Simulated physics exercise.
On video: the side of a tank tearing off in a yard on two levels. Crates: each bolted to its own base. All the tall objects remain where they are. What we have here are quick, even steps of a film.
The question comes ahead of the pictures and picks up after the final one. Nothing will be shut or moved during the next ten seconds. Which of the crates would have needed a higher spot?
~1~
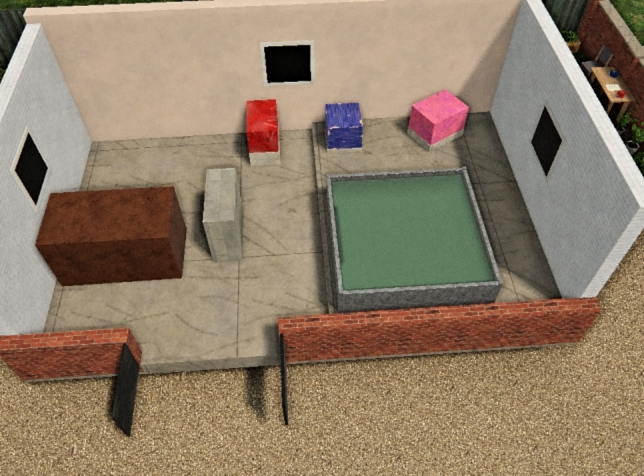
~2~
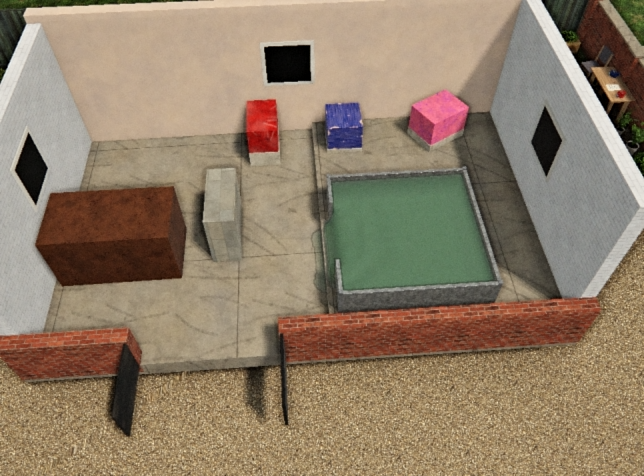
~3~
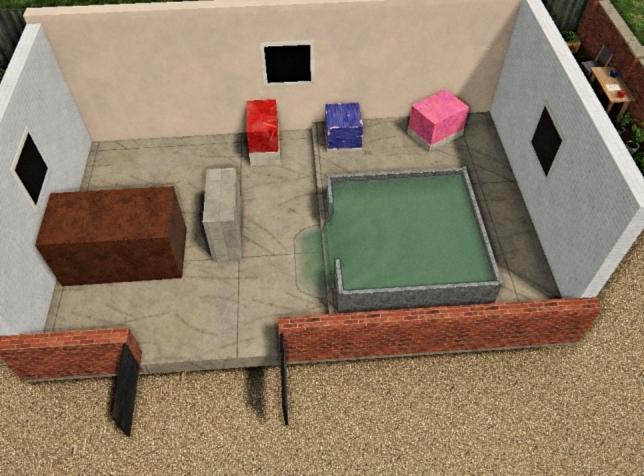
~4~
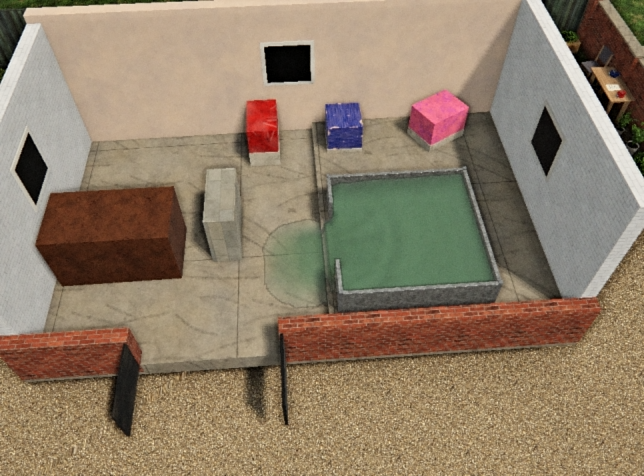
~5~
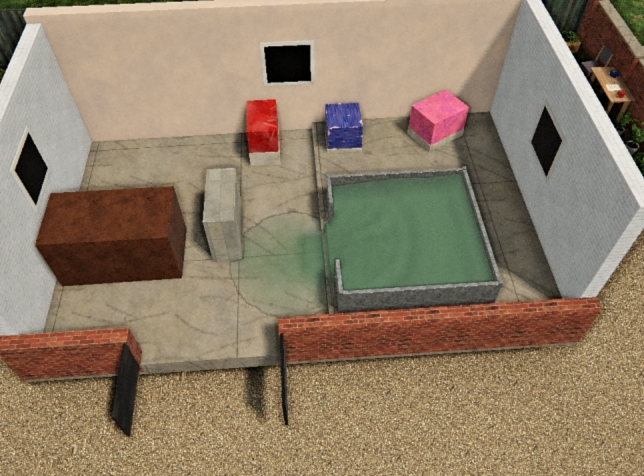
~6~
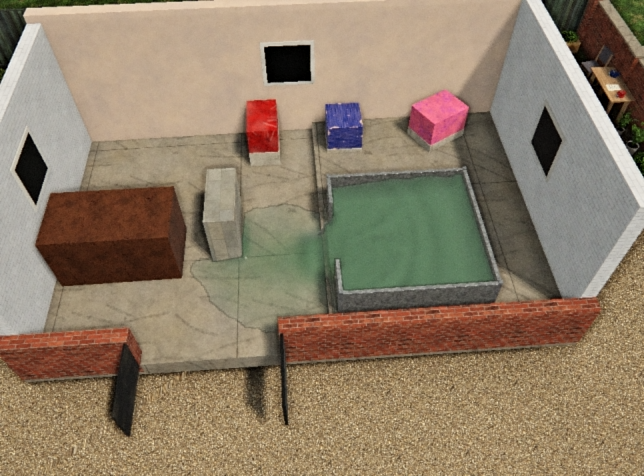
As I see it, blue crate: Safe; red crate: Safe; pink crate: Safe.
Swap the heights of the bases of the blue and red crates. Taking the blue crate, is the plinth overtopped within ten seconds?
The blue crate is not reached.
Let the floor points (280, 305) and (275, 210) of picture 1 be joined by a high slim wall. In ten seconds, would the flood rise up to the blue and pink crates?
Blue: Is reached; pink: Stays clear.
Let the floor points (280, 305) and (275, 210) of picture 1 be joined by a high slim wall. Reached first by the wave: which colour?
First to be reached: The red one.
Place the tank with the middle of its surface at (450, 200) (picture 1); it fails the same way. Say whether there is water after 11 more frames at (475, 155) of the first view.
By then that patch is left unwetted.
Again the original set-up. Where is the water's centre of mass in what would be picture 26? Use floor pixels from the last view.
Centre: Close to (307, 253).
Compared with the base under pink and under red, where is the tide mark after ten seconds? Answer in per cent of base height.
The first comes to 0 per cent and the second to 60 per cent.
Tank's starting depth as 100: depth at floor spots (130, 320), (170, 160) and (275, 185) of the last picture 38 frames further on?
First spot roughly 14 %, second 10 %, third 18 %.
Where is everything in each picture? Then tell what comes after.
Still water in the water tank at (407, 229), in the first picture.
The front is at (321, 232), out from the gap at (336, 245), in the second picture.
The front is at (308, 291), out from the gap at (336, 247), in the third picture.
The front is at (273, 287), out from the gap at (336, 247), in the fourth picture.
Water pours out at (336, 246) and has run to (235, 270), in the fifth picture.
Water pours out at (336, 246) and has run to (197, 269), in the sixth picture.
A moment on, water covers 25 % of the floor; the blue crate not reached, the red crate water round its plinth, the pink crate not reached.
Next, water covers 40 % of the floor; the blue crate not reached, the red crate water round its plinth, the pink crate not reached.
Then, water covers 50 % of the floor; the blue crate water round its plinth, the red crate water round its plinth, the pink crate not reached.
Later, water covers 60 % of the floor; the blue crate water round its plinth, the red crate water round its plinth, the pink crate not reached.
In the end, water covers 60 % of the floor; the blue crate stayed above the water, the red crate stayed above the water, the pink crate stayed above the water.
